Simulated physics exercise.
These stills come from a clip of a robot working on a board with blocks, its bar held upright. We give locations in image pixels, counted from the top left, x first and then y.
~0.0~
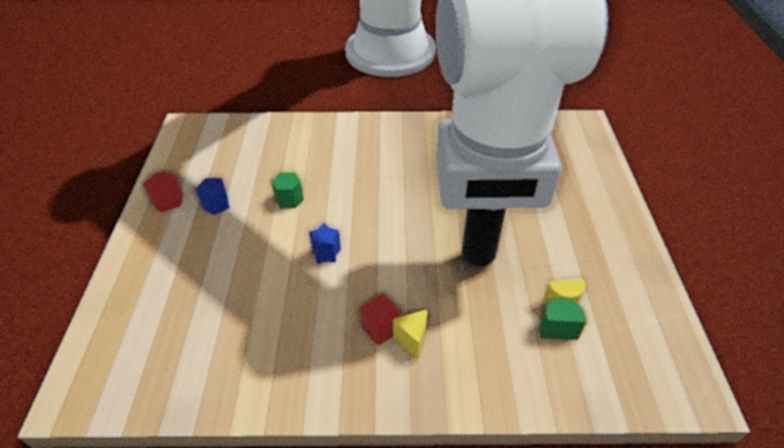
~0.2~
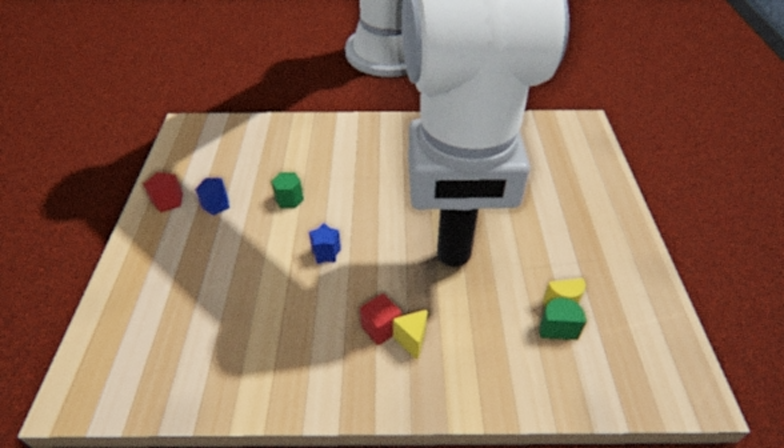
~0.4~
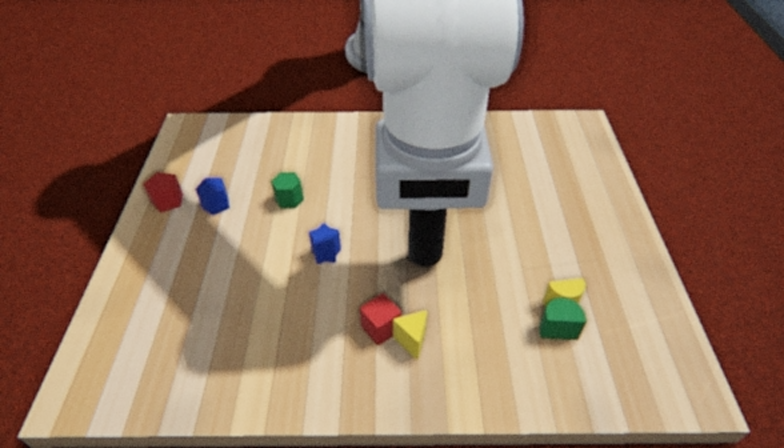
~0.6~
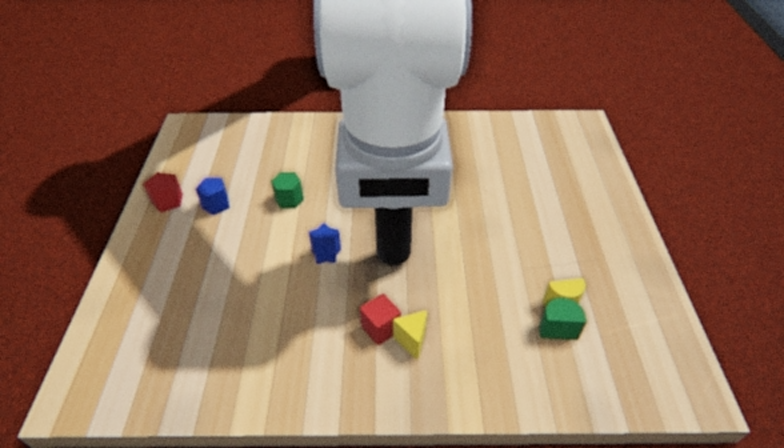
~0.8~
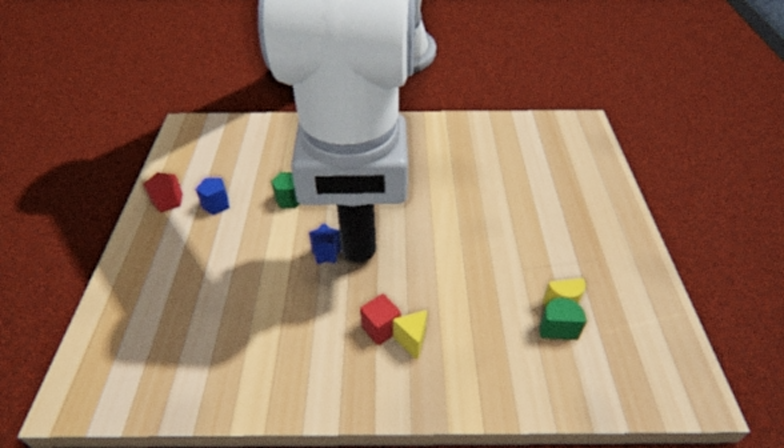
On a light wooden board set over a red surface, a white robot arm holds a black bar upright among scattered red, blue, green and yellow blocks. The arm slides the bar steadily left across the board, ending close beside the blue star block, while the blocks stay in place.
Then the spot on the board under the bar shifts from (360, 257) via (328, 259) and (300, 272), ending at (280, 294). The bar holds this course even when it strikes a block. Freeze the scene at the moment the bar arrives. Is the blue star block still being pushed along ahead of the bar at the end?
No, that is not what happens.
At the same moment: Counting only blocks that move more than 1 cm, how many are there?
I'd say just one block gets shifted by more than about 1 cm.
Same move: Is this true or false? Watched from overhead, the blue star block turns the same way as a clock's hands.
The statement is true.
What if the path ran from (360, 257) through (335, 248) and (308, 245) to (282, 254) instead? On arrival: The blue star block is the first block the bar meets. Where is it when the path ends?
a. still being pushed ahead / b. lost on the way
That would be a.
What follows on the original path. One third of the way, bar at (327, 253); blue star block at (297, 234).
Two thirds of the way, bar at (299, 265); blue star block at (278, 236), turned 35° clockwise.
At the end, bar at (278, 288); blue star block at (278, 236), turned 35° clockwise; red square piece in place.
